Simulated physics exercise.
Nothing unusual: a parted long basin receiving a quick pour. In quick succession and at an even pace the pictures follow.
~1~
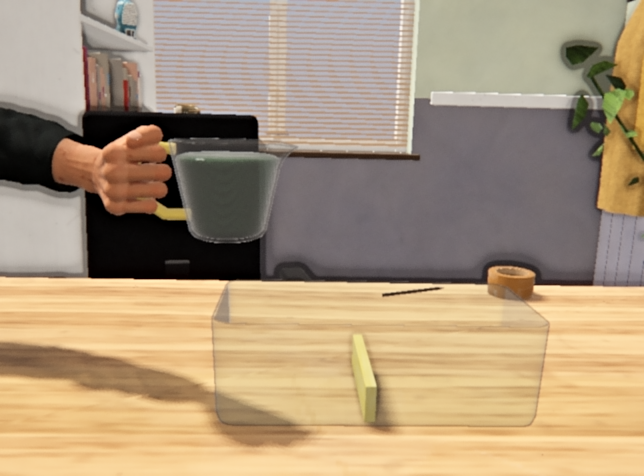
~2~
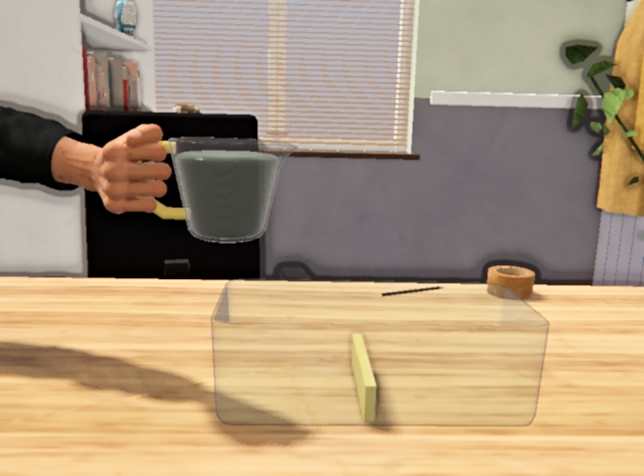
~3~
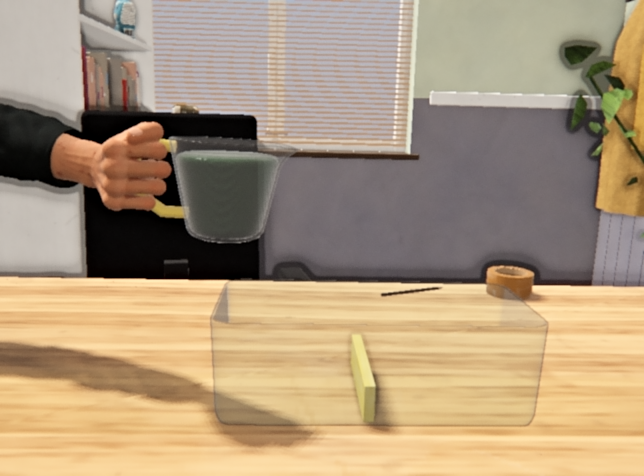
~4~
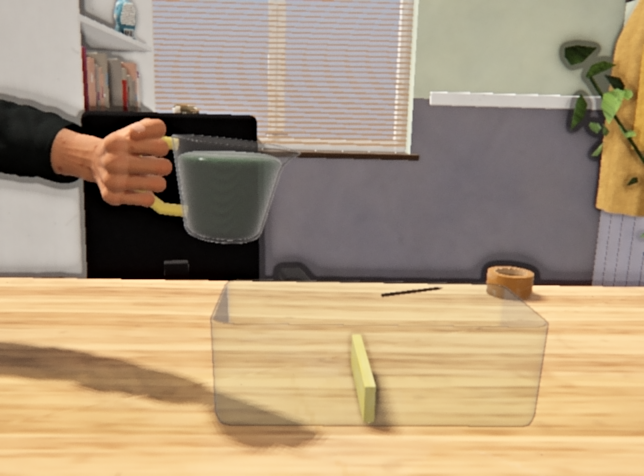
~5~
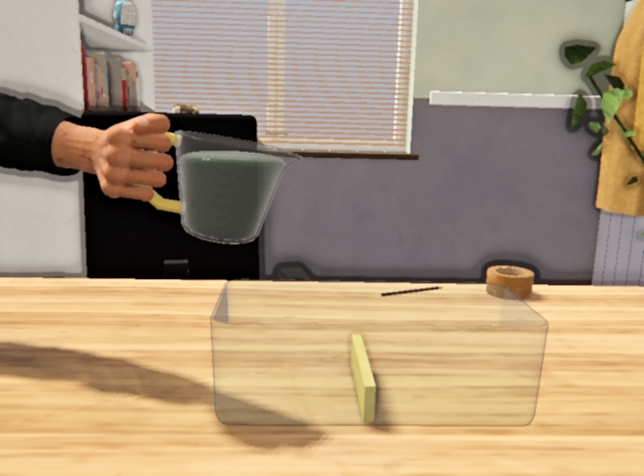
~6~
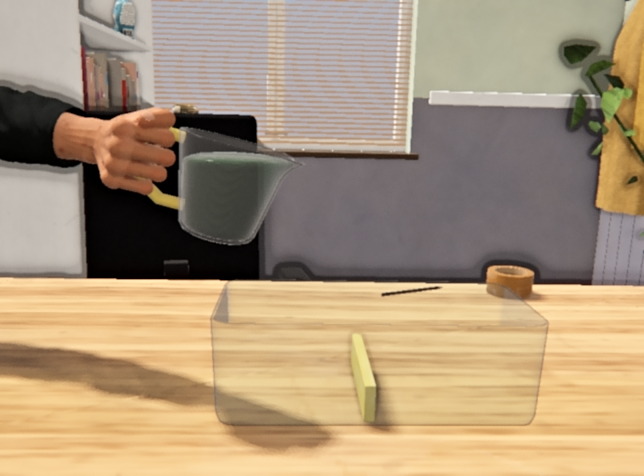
A hand at the left held a clear jug of liquid above a see-through long basin with a low yellowish wall inside, then gradually tilted the jug to the right while the basin stayed still.
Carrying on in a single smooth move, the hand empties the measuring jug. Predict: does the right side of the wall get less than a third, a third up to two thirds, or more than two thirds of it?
It gets less than a third.
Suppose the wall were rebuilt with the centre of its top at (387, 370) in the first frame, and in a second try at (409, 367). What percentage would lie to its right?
It would come to roughly 10 per cent the first time and roughly 10 per cent the second.
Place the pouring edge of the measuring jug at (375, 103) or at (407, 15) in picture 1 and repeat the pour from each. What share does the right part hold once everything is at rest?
In order, roughly 95 percent and 90 percent.
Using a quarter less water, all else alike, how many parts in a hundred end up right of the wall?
Roughly 5 percent.
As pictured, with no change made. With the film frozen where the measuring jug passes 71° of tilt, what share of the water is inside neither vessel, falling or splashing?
20 %.
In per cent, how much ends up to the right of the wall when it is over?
It works out to around 15 percent.
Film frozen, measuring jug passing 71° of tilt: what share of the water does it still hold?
55 per cent, approximately.
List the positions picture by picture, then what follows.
The first picture shows tilt 0°; pouring edge (299, 145); surface from (178, 155) to (281, 158); the long basin's rim runs from (221, 301) to (526, 305); the wall's top is at (364, 359).
The second picture shows tilt 1°; pouring edge (299, 146); surface from (177, 154) to (281, 157).
The third picture shows tilt 2°; pouring edge (299, 148); surface from (178, 153) to (281, 158).
The fourth picture shows tilt 5°; pouring edge (301, 152); surface from (181, 154) to (283, 159).
The fifth picture shows tilt 9°; pouring edge (303, 157); surface from (182, 155) to (287, 160).
The sixth picture shows tilt 14°; pouring edge (305, 164); surface from (185, 157) to (294, 162).
A moment on, the tilt is 71° and 57 per cent is still to pour, 13 is left of the wall and 7 right of it.
Next, the tilt is 108° and 4 per cent is still to pour, 74 is left of the wall and 15 right of it.
Then the tilt is 116° and 0 per cent is still to pour, 81 is left of the wall and 17 right of it.
Later the tilt is 116° and 0 per cent is still to pour, 81 is left of the wall and 17 right of it.
In the end 81 per cent lies left of the wall, 17 right of it and 1 outside.
